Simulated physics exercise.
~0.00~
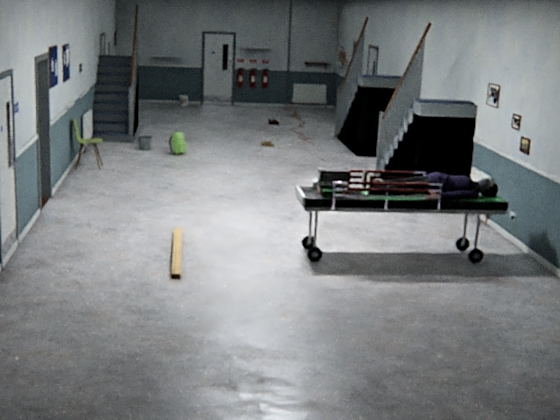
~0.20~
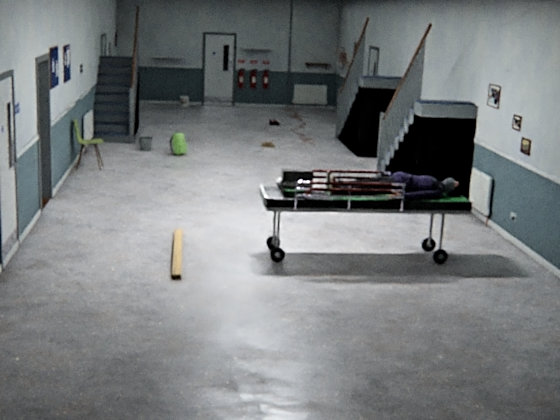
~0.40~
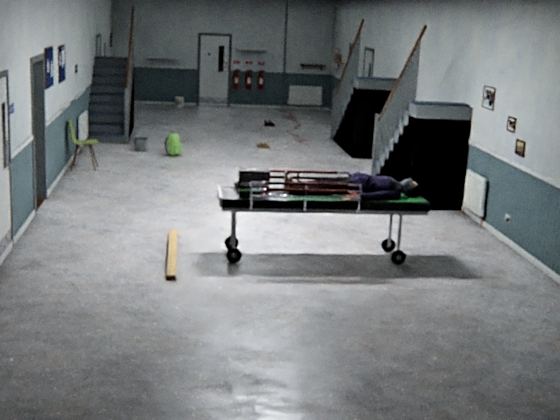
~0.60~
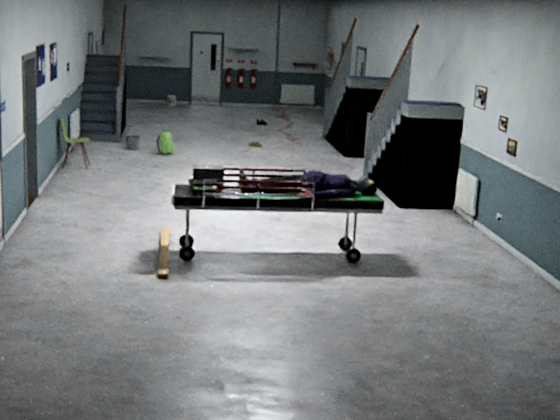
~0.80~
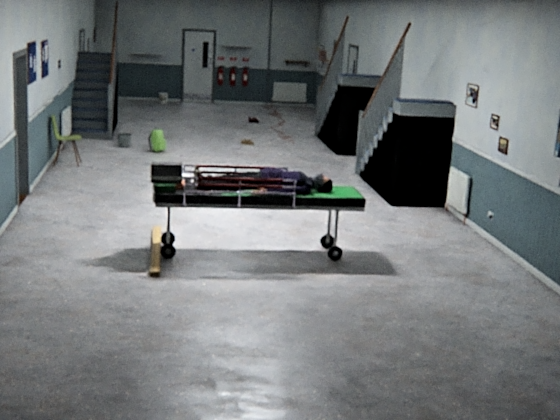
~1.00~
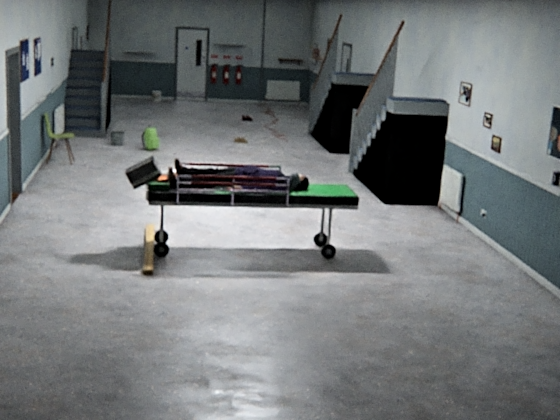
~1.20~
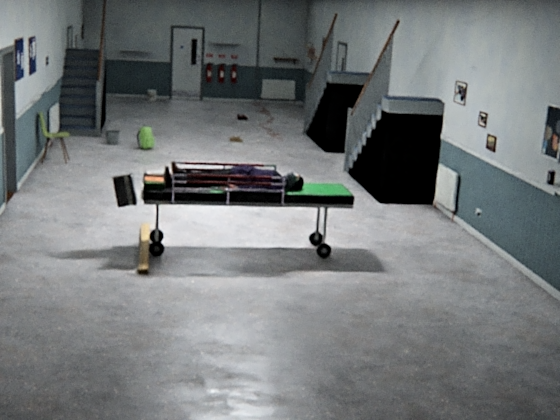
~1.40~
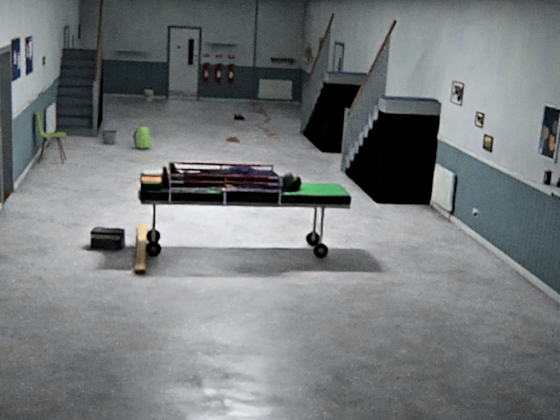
A person in dark clothing lies along a green-topped hospital trolley in a grey, blue-banded hallway, seen from slightly above, with stairs at the right and back left and a green chair by the left wall. A dark grey holdall rests at the trolley's left end, with other small items beside the person. The trolley rolls left across the floor until its wheels meet a yellowish sill and it stops abruptly. The person slides left along the top, while the holdall tips over the end, tumbles and lands upside down on the floor beyond the sill. The person and the remaining items stay aboard.
